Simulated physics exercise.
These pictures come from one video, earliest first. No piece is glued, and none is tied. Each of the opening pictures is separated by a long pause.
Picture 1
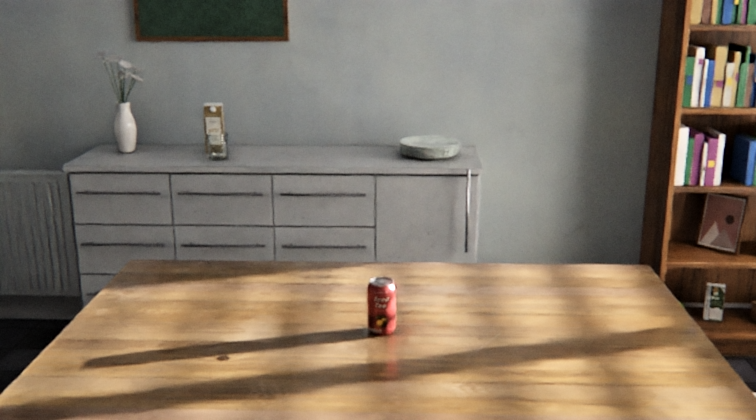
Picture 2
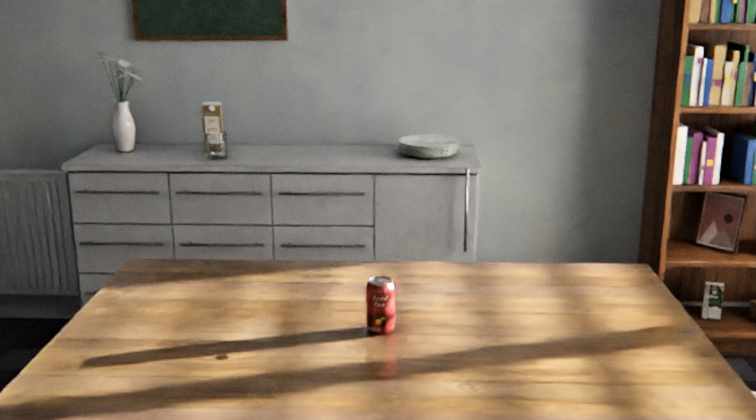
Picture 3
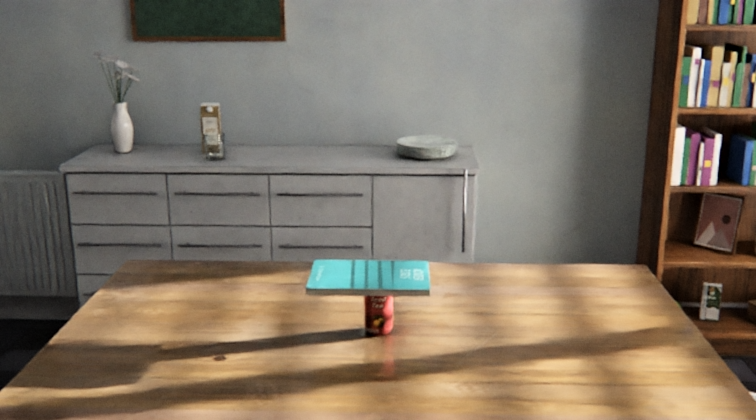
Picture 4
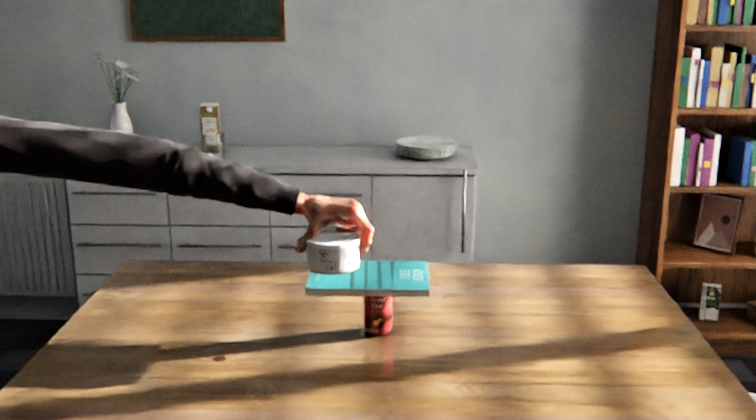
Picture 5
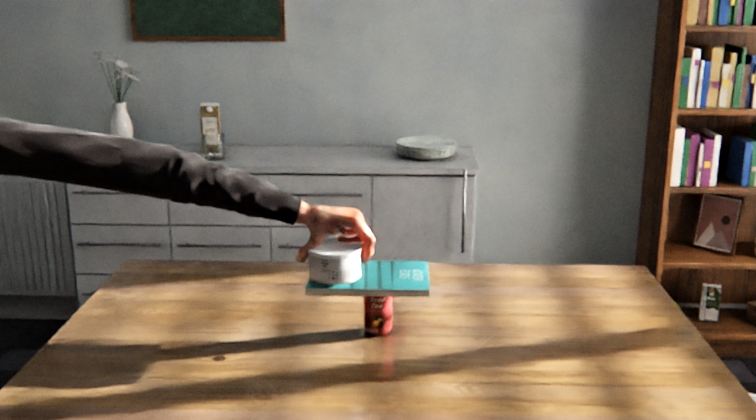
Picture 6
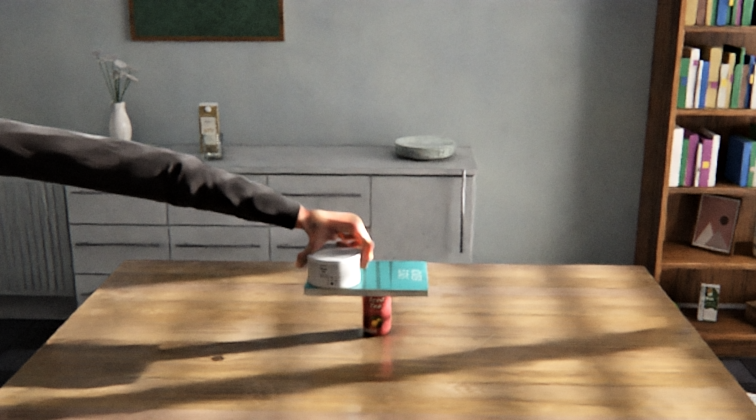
An arm in a dark sleeve reaches in from the left over a sunlit wooden table, seen from the front in a grey room with a sideboard and a bookcase. A red can stands alone on the table, then a turquoise book lies flat across its top. The hand lowers a white tub onto the book's left part and keeps hold of it, while the view stays almost still.
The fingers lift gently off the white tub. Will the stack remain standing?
The result: A fall.
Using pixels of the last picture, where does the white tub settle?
End position in the final view: Approximately (303, 319).
Then, 0.40 s after the last picture, white tub now fallen; turquoise book tipped 61° from how it was.
Then, 0.70 s after the last picture, turquoise book now fallen; red can tipped 58° from how it was.
Then, 1.00 s after the last picture, red can on its side.
By the end, fallen, turquoise book and white tub; tipped over in the stack, red can. Seen from the same camera at the end, white tub near (303, 319). The stack loses its balance.
